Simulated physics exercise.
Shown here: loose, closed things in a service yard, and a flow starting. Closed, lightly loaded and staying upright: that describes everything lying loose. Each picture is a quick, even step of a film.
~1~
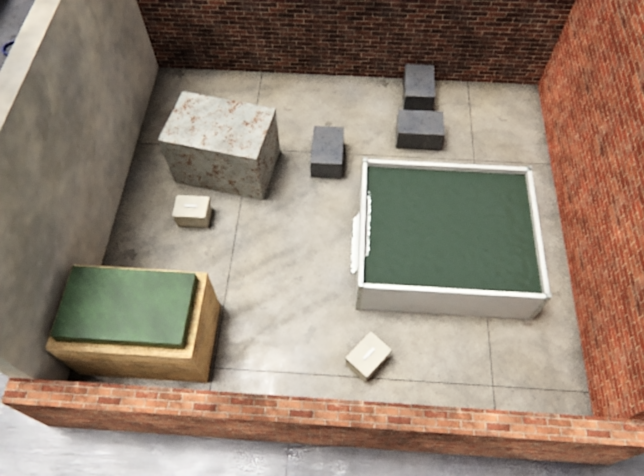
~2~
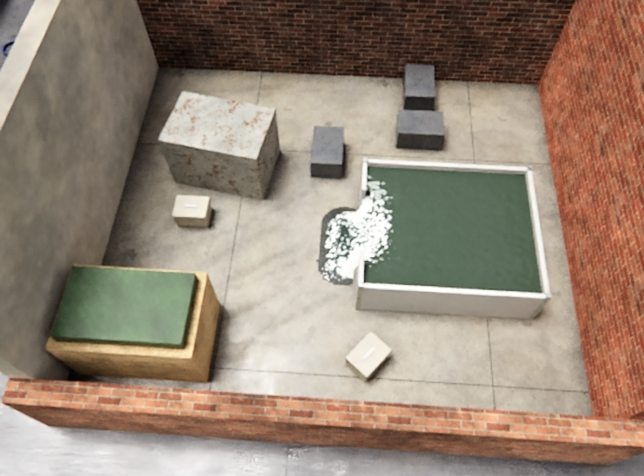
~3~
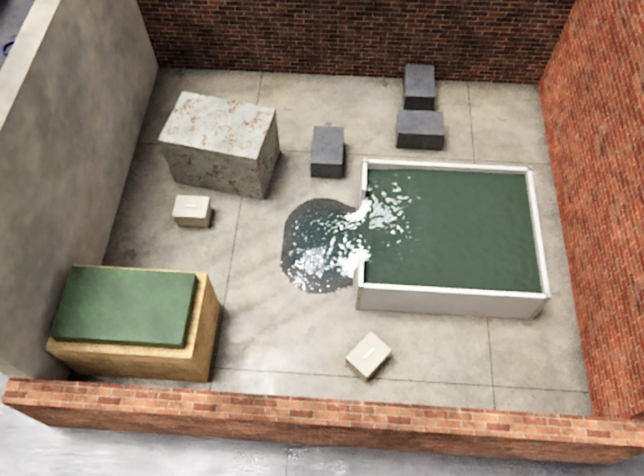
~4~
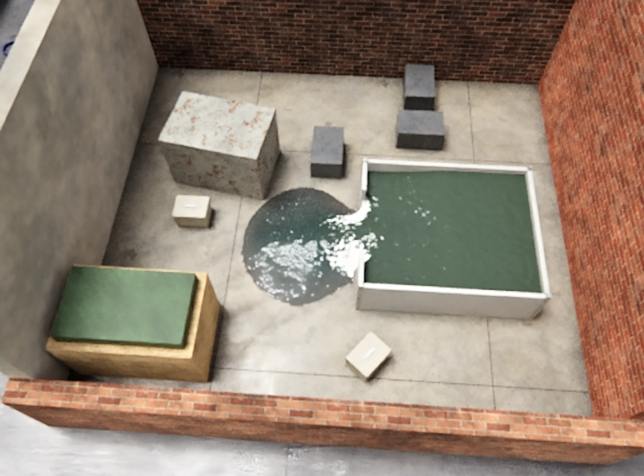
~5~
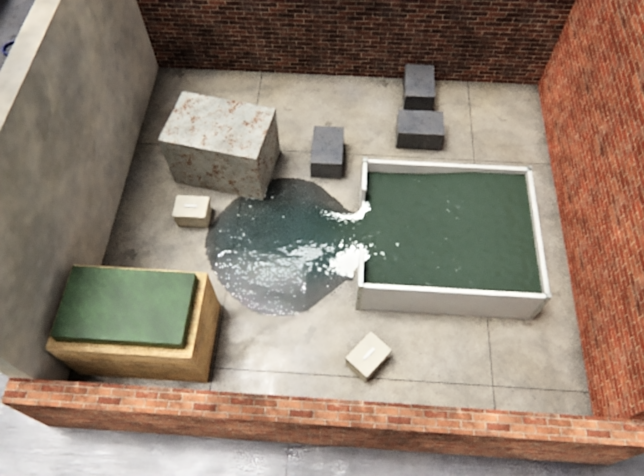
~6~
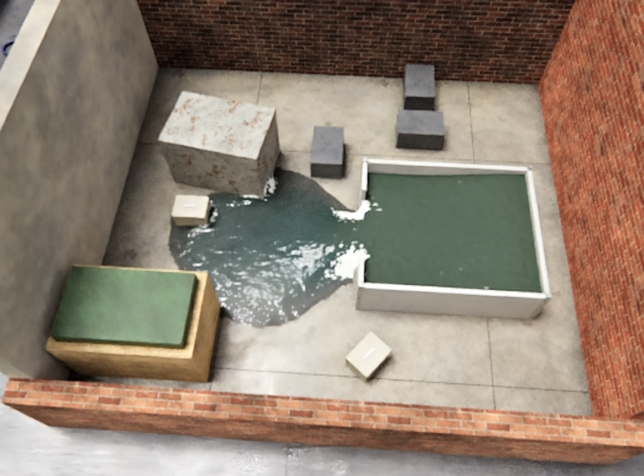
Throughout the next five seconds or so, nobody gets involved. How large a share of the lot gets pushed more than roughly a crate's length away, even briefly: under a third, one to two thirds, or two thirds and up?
Under a third.
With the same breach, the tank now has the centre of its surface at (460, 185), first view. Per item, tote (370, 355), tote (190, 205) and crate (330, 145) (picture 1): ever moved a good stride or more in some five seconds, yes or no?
Well, the first one didn't get far, the second got driven a long way, and the third got driven a long way.
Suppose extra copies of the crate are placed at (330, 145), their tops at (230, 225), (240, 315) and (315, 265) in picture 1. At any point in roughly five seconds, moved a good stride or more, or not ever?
One by one: Knocked well away; knocked well away; knocked well away.
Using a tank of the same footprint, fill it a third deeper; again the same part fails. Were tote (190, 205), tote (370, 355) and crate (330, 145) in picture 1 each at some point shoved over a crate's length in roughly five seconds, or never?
Order as given: Displaced that much; displaced that much; not past it.
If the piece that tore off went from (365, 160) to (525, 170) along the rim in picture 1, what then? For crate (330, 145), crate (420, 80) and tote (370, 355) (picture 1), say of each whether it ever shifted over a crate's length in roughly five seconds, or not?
Taking them one at a time, the first gets shoved clear, the second gets shoved clear and the third not displaced that far.
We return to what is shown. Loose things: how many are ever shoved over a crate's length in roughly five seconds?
I make it 1.
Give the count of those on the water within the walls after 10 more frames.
The number is 1.
A moment on, 0 of 5 are well off their spots; 0 afloat.
Next, 1 of 5 are well off their spots; 1 afloat.
Later, 1 of 5 are well off their spots; 1 afloat.
In the end, 1 of 5 are well off their spots, and 1 have been at some point; 1 afloat.
